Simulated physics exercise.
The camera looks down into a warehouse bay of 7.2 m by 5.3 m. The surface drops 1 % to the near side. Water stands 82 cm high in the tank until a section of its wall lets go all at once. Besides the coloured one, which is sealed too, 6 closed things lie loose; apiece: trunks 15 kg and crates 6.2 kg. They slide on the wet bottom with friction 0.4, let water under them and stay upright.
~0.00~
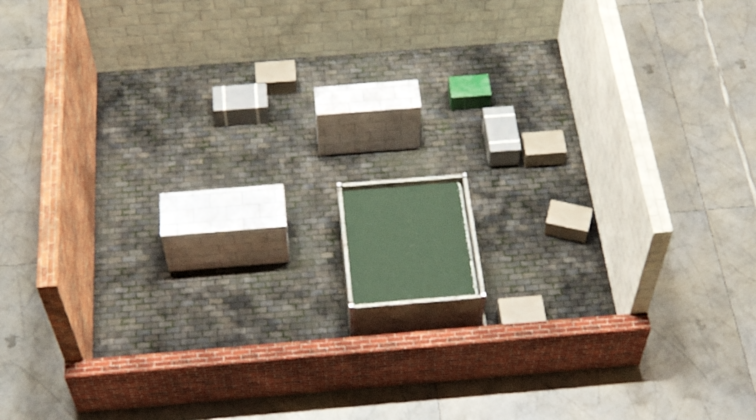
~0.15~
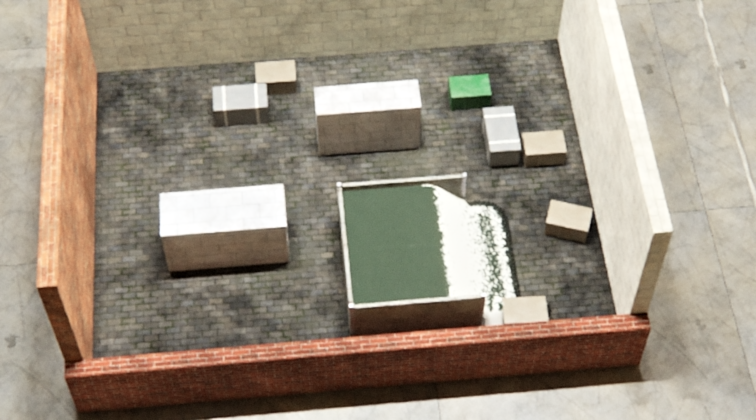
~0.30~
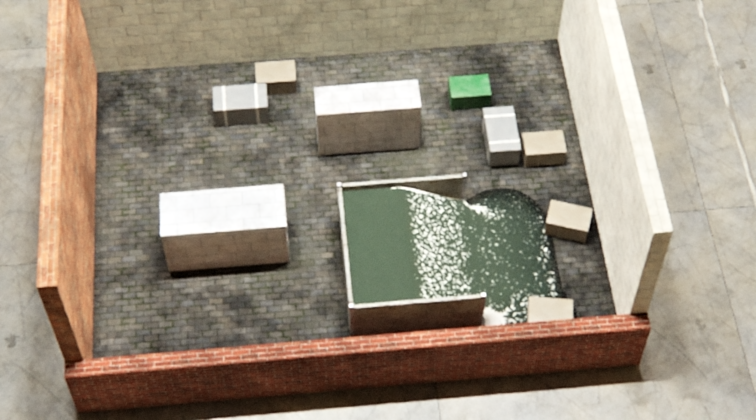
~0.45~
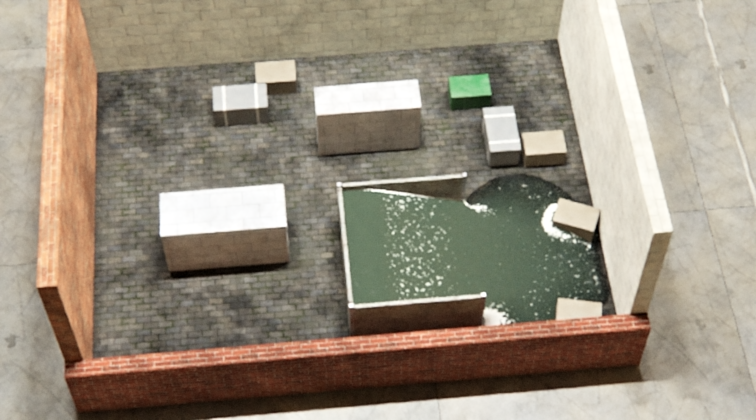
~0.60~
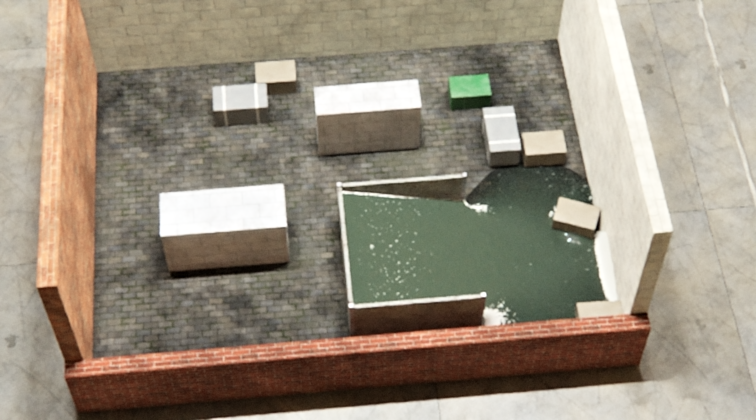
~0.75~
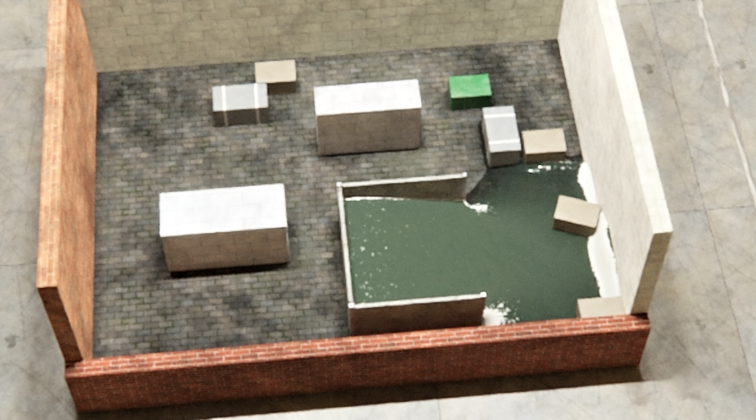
To begin with, dark green water sits in a walled tank among scattered boxes in a brick-floored bay. The tank's right side opens and water pours out in a white, foamy rush, nudging two tan crates rightward, then spreads to the right wall and up to more boxes, while the green crate stays still.
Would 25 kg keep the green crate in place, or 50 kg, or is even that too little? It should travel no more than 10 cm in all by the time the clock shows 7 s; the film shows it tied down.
I expect that neither load is enough.
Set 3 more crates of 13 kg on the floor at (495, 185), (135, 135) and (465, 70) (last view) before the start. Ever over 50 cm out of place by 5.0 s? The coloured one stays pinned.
In turn: Over, under, more.
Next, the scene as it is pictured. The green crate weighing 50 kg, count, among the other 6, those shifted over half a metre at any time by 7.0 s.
I count 6.
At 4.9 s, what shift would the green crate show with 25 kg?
Roughly 350 cm.
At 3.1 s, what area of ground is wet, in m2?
Roughly 19 m2.
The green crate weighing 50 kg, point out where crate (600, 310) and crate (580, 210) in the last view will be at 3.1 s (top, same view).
Near (518, 286) and (513, 51).
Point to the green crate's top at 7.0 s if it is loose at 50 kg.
Around (317, 78).
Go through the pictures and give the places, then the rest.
The first frame shows the green crate at (470, 86) rests on the ground; 3.3 m2 under water; 0 of 7 have shifted.
The second frame shows the green crate at (470, 86) rests on the ground; water covers 4.5 m2; 0 of 7 have shifted.
The third frame shows the green crate at (470, 86), on the bottom; 5.9 m2 under water; 1 of 7 have shifted.
The fourth frame shows the green crate at (470, 86) rests on the ground; 7.5 m2 under water; 2 of 7 have shifted.
The fifth frame shows the green crate at (470, 86) rests on the ground; 8.6 m2 under water; 2 of 7 have shifted.
The sixth frame shows the green crate at (470, 86), on the bottom; water covers 8.9 m2; 2 of 7 have shifted.
After 1.4 s the green crate would be 0 cm from its start with 25 kg and 0 cm from its start with 50 kg; 0 cm of water round it then.
After 3.1 s the green crate would be 70 cm from its start with 25 kg and 24 cm from its start with 50 kg; 11 cm of water round it then.
After 4.9 s the green crate would be 328 cm from its start with 25 kg and 177 cm from its start with 50 kg; 9 cm of water round it then.
After 7.0 s the green crate would be 431 cm from its start with 25 kg and 231 cm from its start with 50 kg; 8 cm of water round it then.
